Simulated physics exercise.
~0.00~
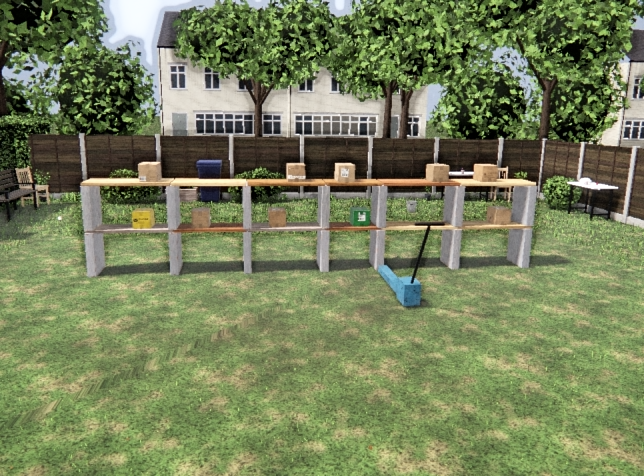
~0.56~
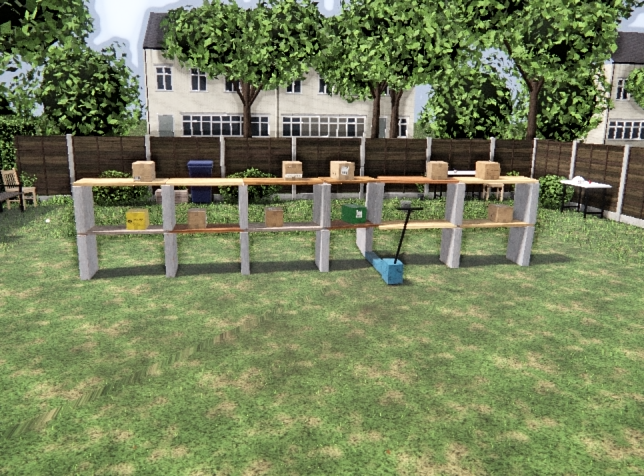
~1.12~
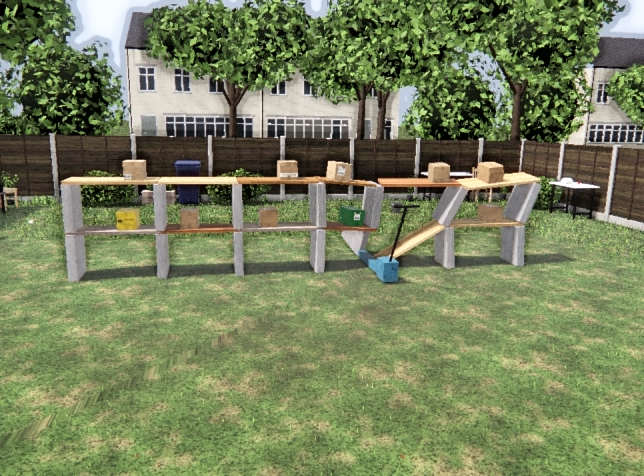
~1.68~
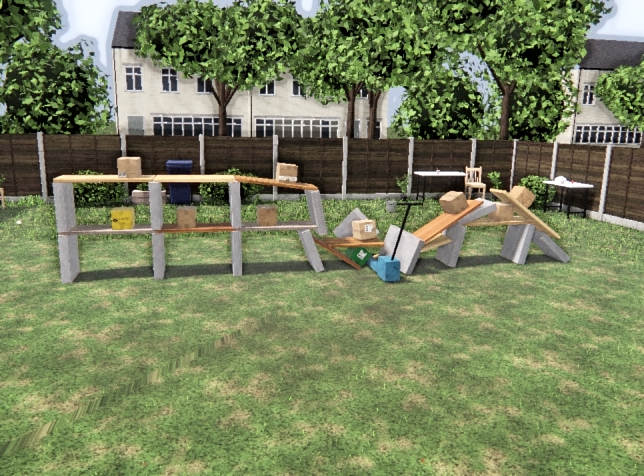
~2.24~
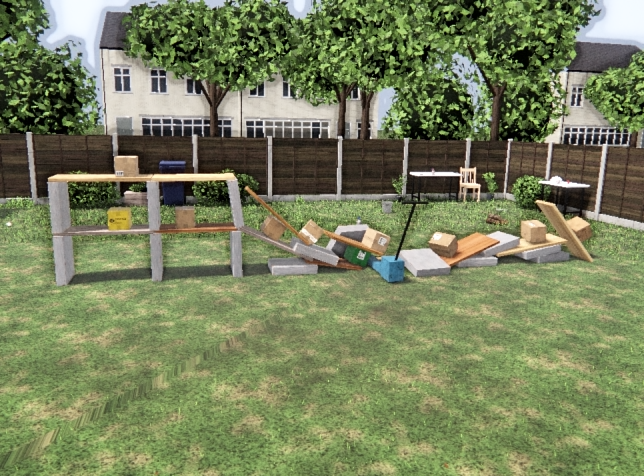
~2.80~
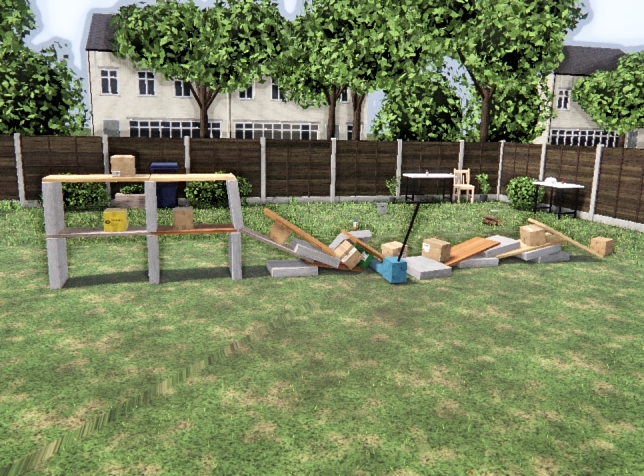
Garden rack of boards on grey uprights collapsing across its right side after blue jack pushes in, left section with yellow carton standing.
